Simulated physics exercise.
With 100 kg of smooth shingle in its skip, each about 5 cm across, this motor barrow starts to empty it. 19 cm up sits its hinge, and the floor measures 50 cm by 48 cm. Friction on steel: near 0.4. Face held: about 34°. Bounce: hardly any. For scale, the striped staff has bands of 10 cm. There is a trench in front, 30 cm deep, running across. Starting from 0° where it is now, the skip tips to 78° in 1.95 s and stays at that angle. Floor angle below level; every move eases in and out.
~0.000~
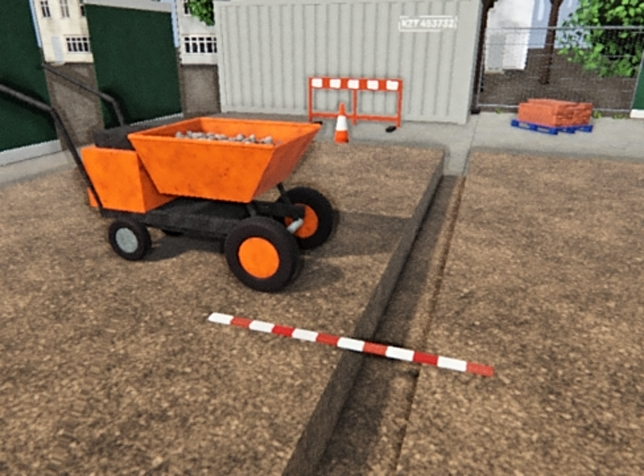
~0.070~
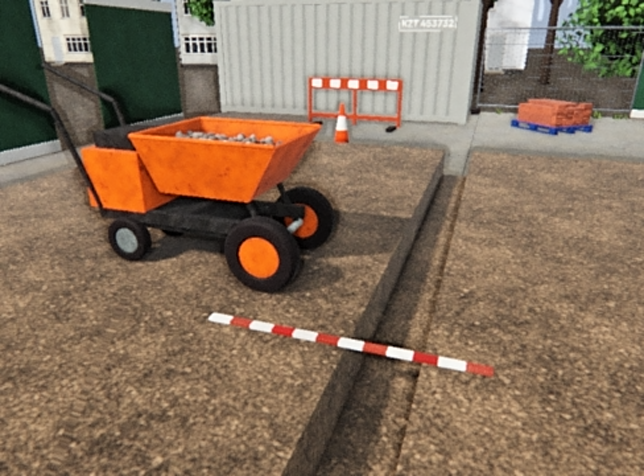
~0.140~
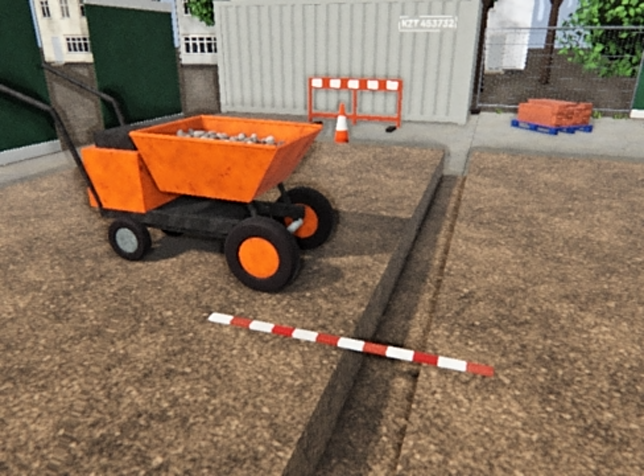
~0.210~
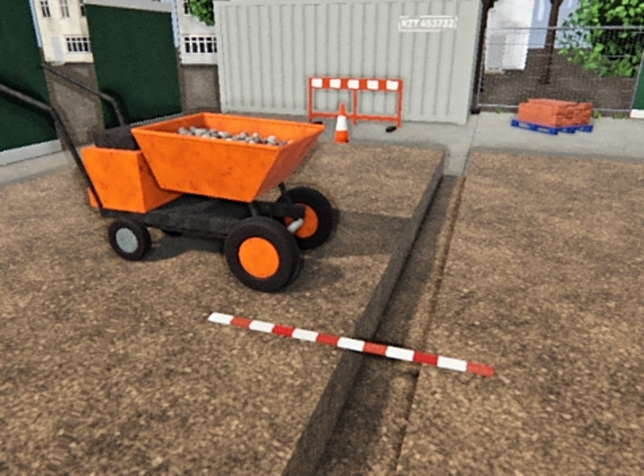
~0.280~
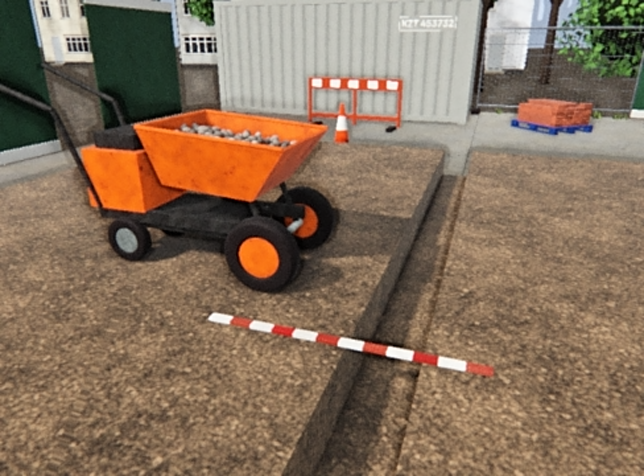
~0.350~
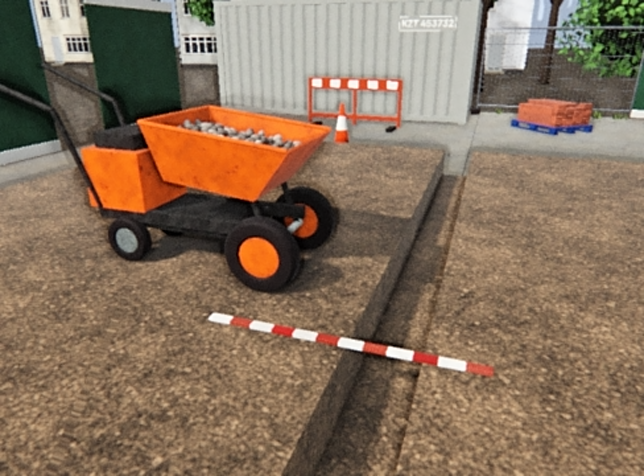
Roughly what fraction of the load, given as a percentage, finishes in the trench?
Some 87 per cent of the stones.
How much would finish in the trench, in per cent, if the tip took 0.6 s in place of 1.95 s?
Probably about 50 in a hundred.
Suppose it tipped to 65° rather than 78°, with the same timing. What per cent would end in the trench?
Near 85 per cent then.
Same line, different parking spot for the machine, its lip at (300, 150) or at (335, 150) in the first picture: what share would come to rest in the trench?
Some 50 and some 10 per cent, in that order.
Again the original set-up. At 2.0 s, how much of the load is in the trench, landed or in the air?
I'd say near 60 per cent at that time.
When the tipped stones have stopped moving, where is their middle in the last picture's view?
I'd point somewhere around (413, 324).
After 1.5 s the floor is at 66°; 95 % in the skip, 5 % in the trench; the foremost stones are at (411, 269).
After 2.0 s the floor is at 78°; 29 % in the skip, 60 % in the trench, 11 % past the trench; the foremost stones are at (534, 301).
After 2.4 s the floor is at 78°; 6 % in the skip, 81 % in the trench, 13 % past the trench; the foremost stones are at (577, 310).
After 4.3 s the floor is at 78°; 0 % in the skip, 87 % in the trench, 13 % past the trench; the foremost stones are at (581, 311).
